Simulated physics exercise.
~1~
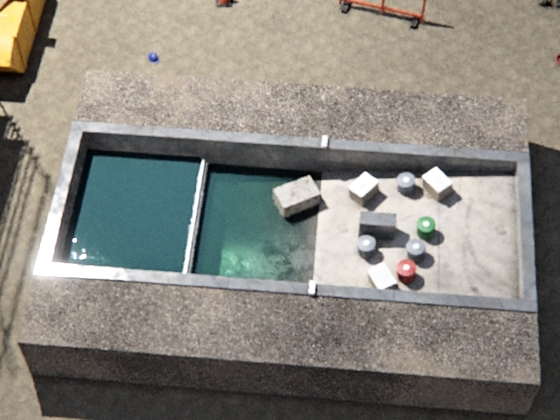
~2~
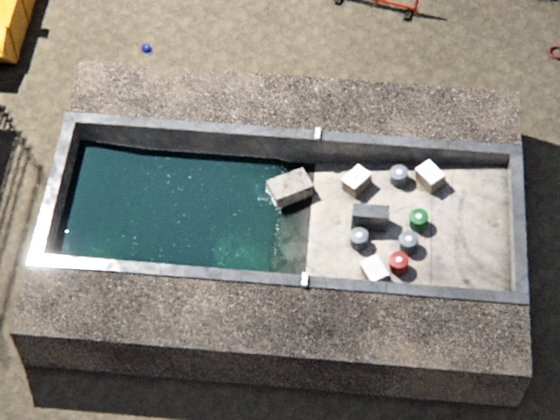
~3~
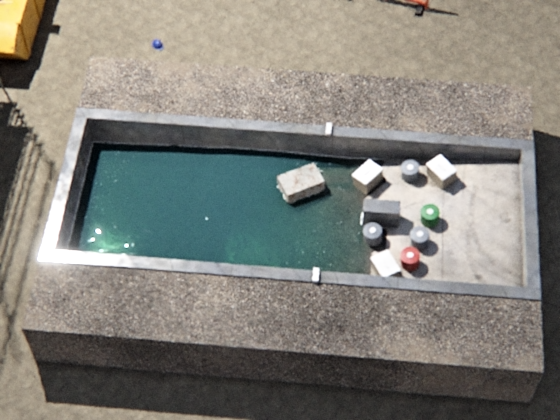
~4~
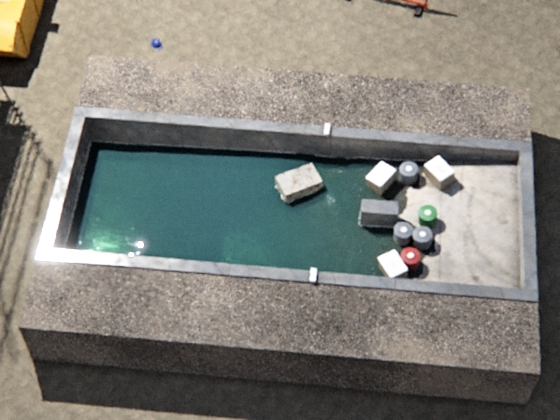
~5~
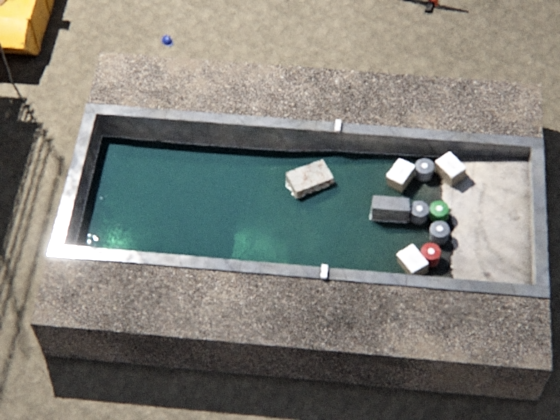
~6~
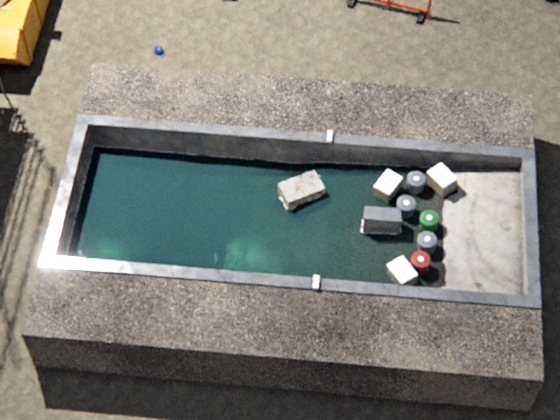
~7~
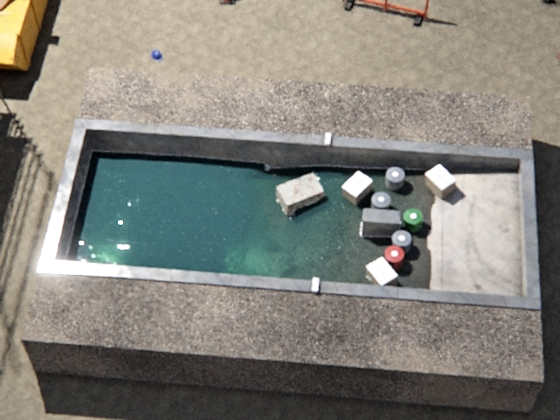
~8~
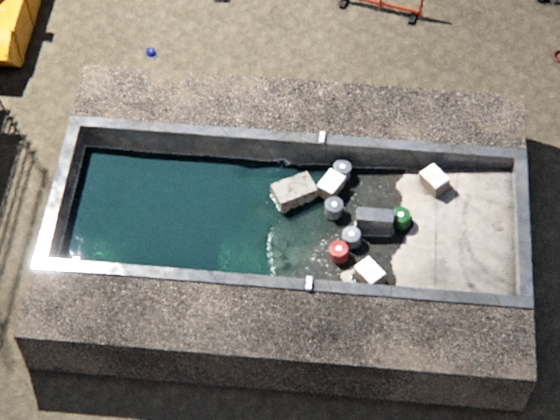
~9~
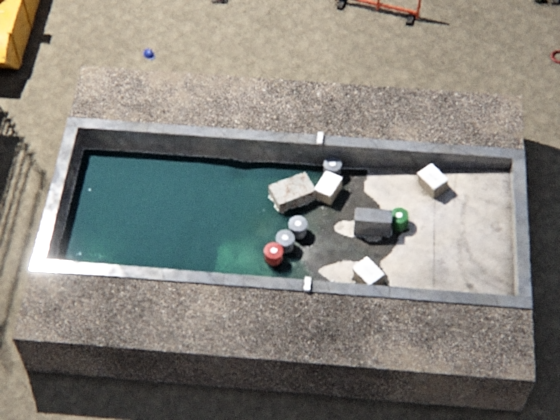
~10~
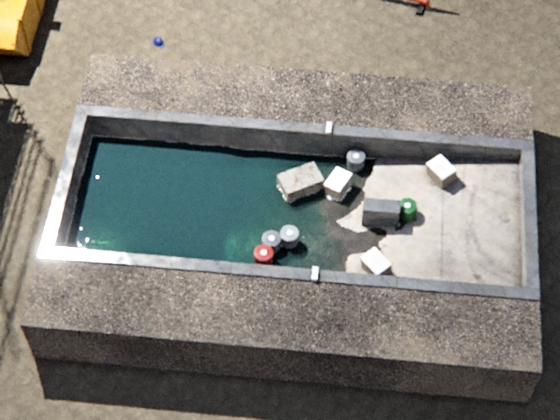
In a long, walled launching ramp on gravelly ground, dark water stands behind a barrier at the left, with shallower water and a big pale block beyond it and tubs and chests on the slope to the right. The barrier disappears and the water spreads rightward up the slope. It reaches the loose things and shoves most of them into a tight cluster farther right. Then the water draws back, carrying several of them left. The red tub and two grey ones end in the water beyond the white marks, while the green tub remains on the ramp beside the dark grey chest.
